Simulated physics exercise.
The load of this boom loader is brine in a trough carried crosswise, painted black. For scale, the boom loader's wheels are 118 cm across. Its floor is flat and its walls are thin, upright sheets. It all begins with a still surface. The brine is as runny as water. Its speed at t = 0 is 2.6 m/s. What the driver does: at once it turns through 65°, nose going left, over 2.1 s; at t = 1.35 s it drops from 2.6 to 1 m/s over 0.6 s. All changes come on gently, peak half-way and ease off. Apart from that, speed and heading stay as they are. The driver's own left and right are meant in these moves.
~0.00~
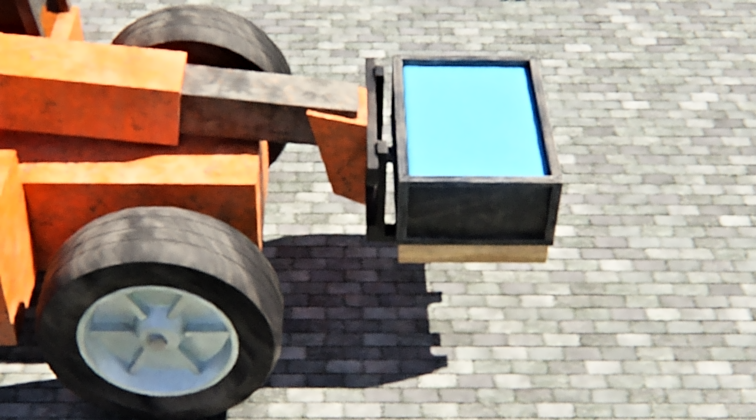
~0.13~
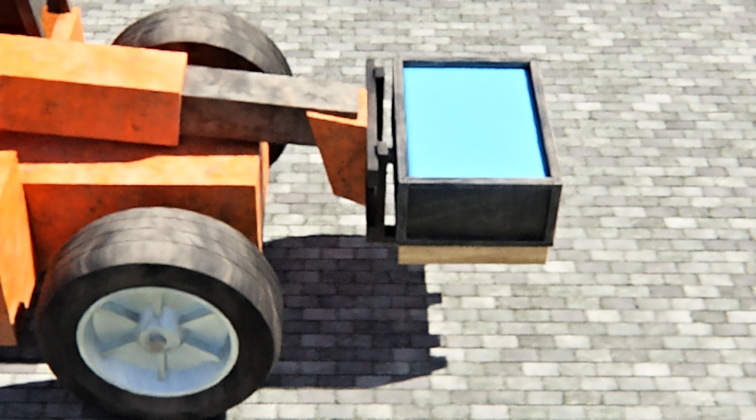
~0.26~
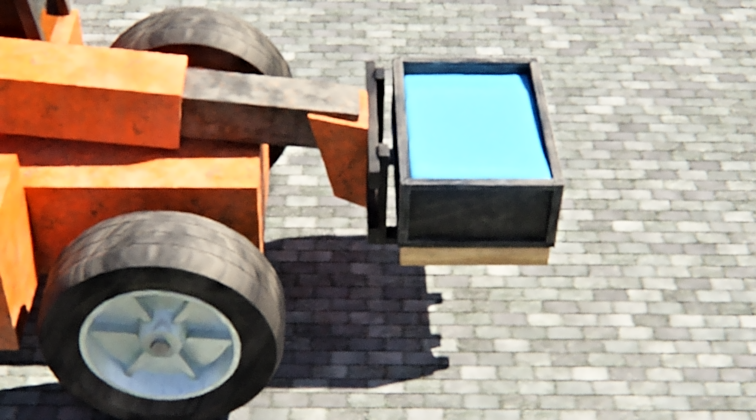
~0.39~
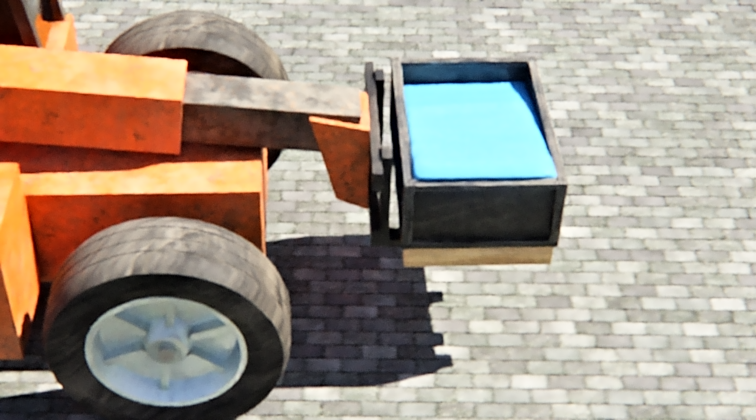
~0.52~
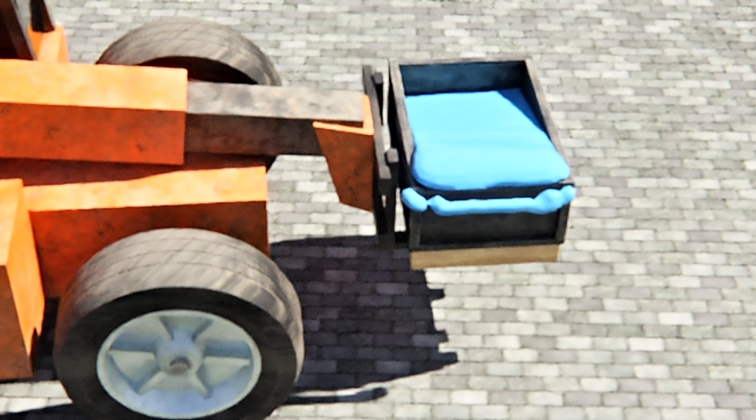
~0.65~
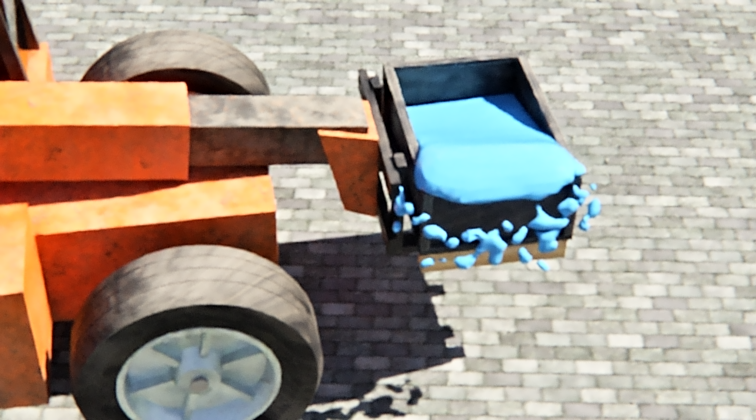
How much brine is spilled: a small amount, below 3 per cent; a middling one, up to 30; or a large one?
It comes out large.
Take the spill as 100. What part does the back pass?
Some 10 per cent of it.
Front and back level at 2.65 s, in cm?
Front 26 cm, back 22 cm.
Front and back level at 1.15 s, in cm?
Front 28 cm, back 26 cm.
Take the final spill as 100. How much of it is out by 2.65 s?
Some 90 per cent by then.
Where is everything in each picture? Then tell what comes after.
In the first frame, the surface is at (517, 74) by the front wall; at (416, 73) by the back wall; it lies level with the rim line; the front is on the right, levels are read along the far wall.
In the second frame, the surface is at (517, 75) by the front wall; at (416, 74) by the back wall; it lies level with the rim line.
In the third frame, the surface is at (516, 83) by the front wall; at (416, 78) by the back wall; it climbs 5° towards the near side.
In the fourth frame, the surface is at (514, 87) by the front wall; at (414, 91) by the back wall; it climbs 11° towards the near side.
In the fifth frame, the surface is at (511, 95) by the front wall; at (412, 100) by the back wall; it climbs 17° towards the near side.
In the sixth frame, the surface is at (504, 98) by the front wall; at (408, 111) by the back wall; it climbs 23° towards the near side; brine is coming over the near side.
By 1.15 s the surface is 29 cm up at the front and 25 cm at the back; 23 per cent is out, over the near side.
By 1.85 s the surface is 38 cm up at the front and 21 cm at the back; 34 per cent is out, over the near side.
By 2.65 s the surface is 26 cm up at the front and 23 cm at the back; 41 per cent is out, over the near side.
By 5.09 s 44 per cent is out, over the near side, 105 of 238 litres.
